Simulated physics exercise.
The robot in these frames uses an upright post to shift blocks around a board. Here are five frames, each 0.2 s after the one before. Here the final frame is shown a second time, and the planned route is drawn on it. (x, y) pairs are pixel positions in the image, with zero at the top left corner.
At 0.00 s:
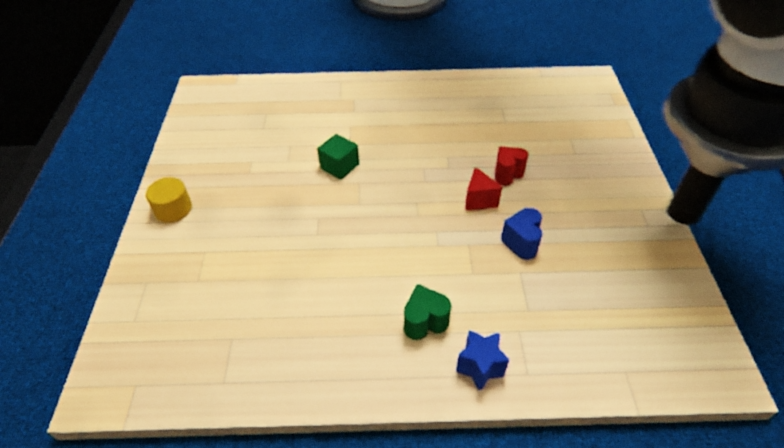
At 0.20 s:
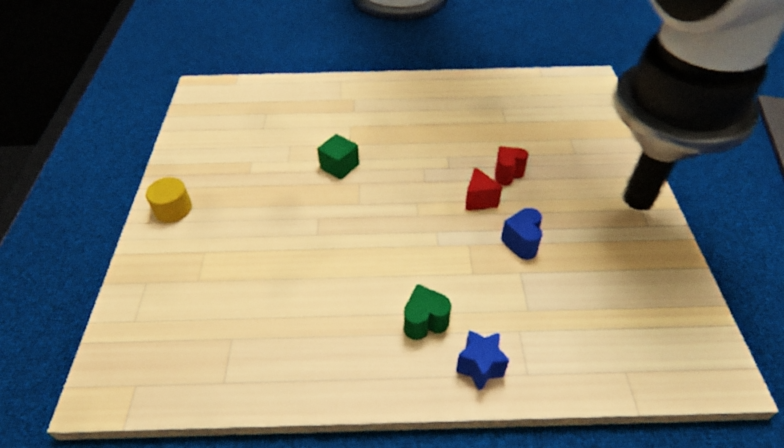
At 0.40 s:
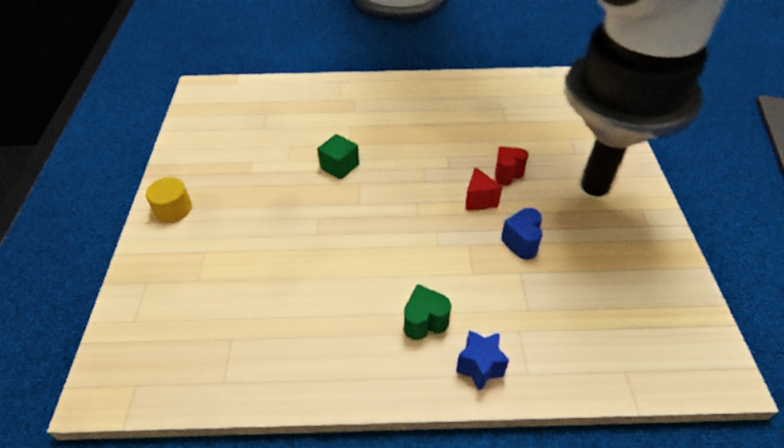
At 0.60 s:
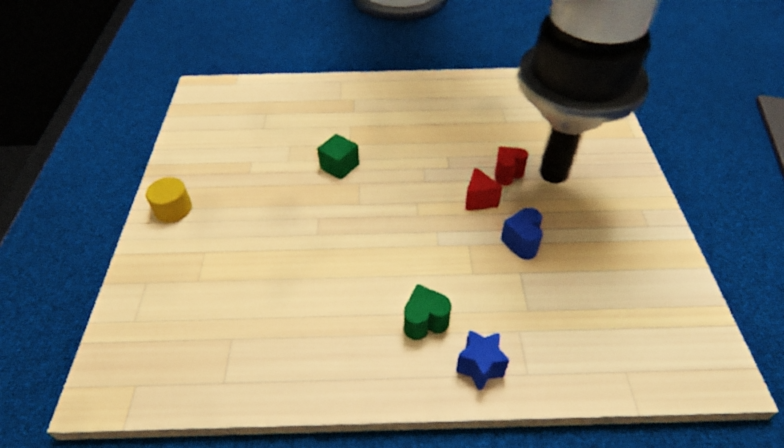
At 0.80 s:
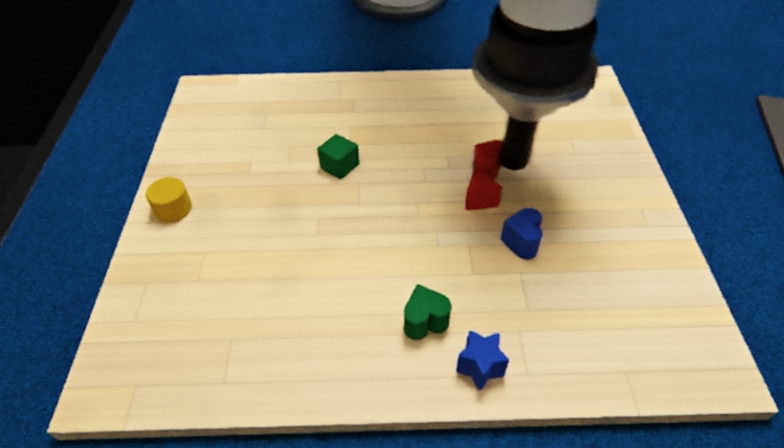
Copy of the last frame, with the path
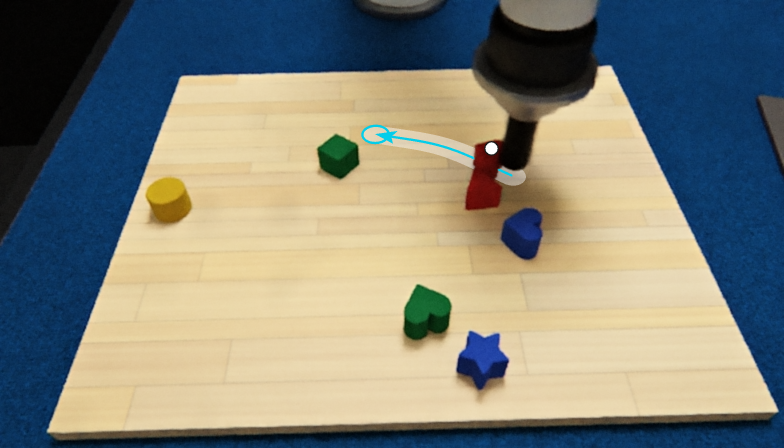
Robot arm with a dark upright post moving left across a wooden board of coloured blocks, nudging the red heart slightly left.
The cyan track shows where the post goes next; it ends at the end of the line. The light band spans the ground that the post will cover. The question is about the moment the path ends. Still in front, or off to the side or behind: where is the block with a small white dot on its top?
It will keep going ahead of the post.
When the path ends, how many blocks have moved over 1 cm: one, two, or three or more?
Blocks displaced: 1.
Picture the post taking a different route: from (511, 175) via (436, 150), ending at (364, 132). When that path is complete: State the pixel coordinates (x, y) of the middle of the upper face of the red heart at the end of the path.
Expect it around (343, 106).
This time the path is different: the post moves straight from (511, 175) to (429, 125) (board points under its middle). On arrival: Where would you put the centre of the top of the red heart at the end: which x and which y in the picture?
Around pixel (426, 124).
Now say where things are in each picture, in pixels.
The first frame shows post's lower end (683, 214); red three-sided block (482, 181); red heart (512, 155).
The second frame shows post (638, 200); blocks still.
The third frame shows post (595, 187); blocks still.
The fourth frame shows post (554, 174); blocks still.
The fifth frame shows post (514, 162); red three-sided block (482, 181); red heart (492, 148).
Drawn move, from (511, 175) by way of (445, 147) to (376, 134); the dot is on the red heart.
What follows on the original path. One third of the way, post (468, 142); red heart (446, 130).
Two thirds of the way, post (423, 128); red heart (401, 116).
At the end, post (375, 121); red three-sided block still; red heart (354, 109).
